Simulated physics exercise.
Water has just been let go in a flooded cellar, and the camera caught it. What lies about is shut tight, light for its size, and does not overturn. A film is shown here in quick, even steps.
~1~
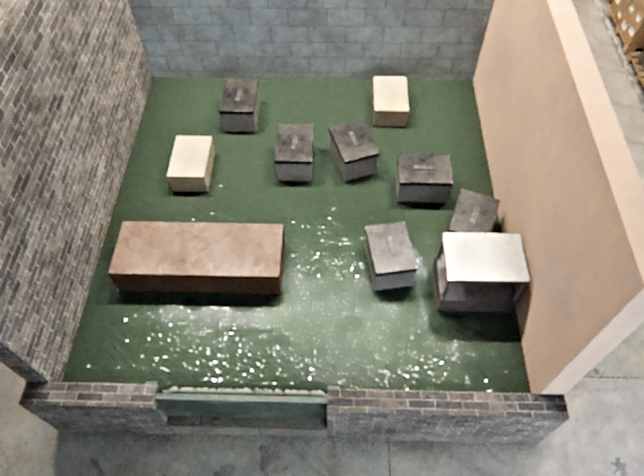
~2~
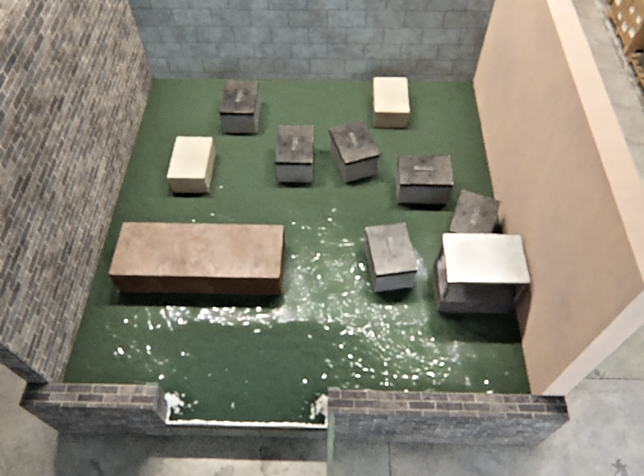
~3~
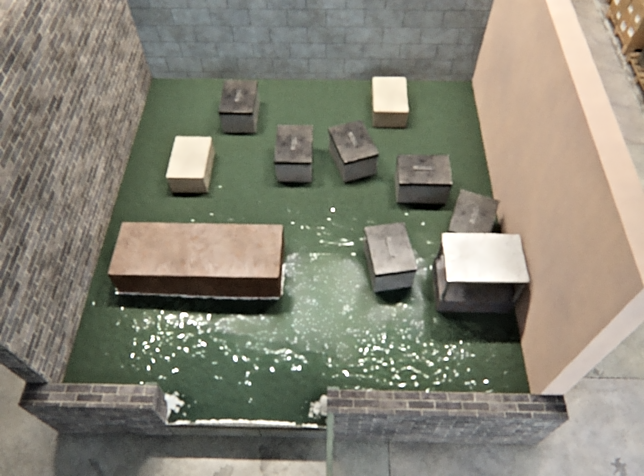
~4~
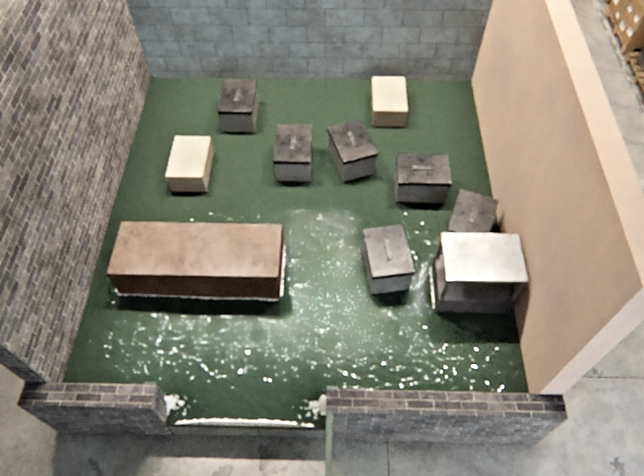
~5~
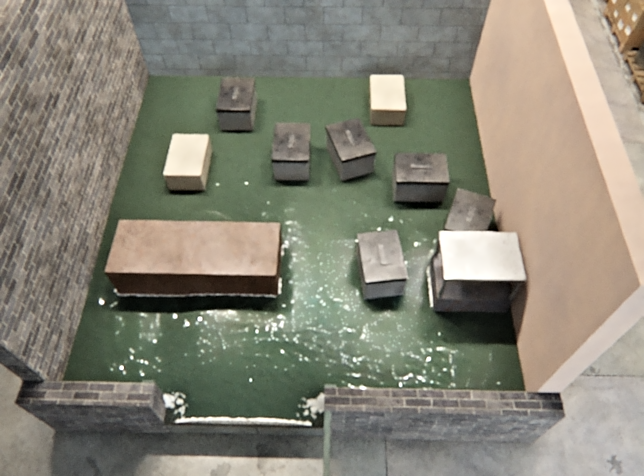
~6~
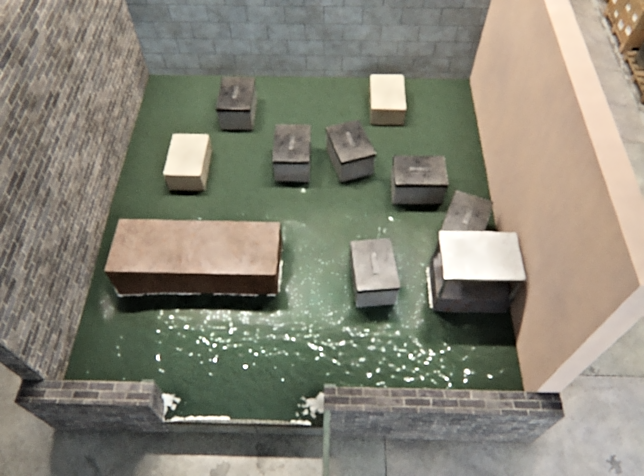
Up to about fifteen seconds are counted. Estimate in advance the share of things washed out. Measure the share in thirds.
The amount is a third up to two thirds.
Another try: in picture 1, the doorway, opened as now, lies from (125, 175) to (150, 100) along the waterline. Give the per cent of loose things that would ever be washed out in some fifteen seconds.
Near 60 percent, give or take.
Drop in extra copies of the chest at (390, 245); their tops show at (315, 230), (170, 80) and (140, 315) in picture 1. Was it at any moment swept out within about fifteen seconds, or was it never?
The three, in sequence: Departs, remains behind and departs.
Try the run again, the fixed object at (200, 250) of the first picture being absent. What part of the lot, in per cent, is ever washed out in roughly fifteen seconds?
It comes out close to 60 percent.
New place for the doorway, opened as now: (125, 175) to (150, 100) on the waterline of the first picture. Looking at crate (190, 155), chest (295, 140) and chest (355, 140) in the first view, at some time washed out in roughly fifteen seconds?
Ordered result: Exited / exited / exited.
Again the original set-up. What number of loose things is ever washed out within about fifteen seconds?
Tally: 5.
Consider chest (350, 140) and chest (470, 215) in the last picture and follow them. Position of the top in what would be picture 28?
(305, 362) and (370, 275), give or take.
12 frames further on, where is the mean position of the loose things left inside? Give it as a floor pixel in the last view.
Average floor point: Approx. (319, 217).
A moment on, 0 of 8 are out; 8 afloat.
Next, 1 of 8 are out; 7 afloat.
Later, 3 of 8 are out; 5 afloat.
In the end, 5 of 8 are out; 3 afloat.
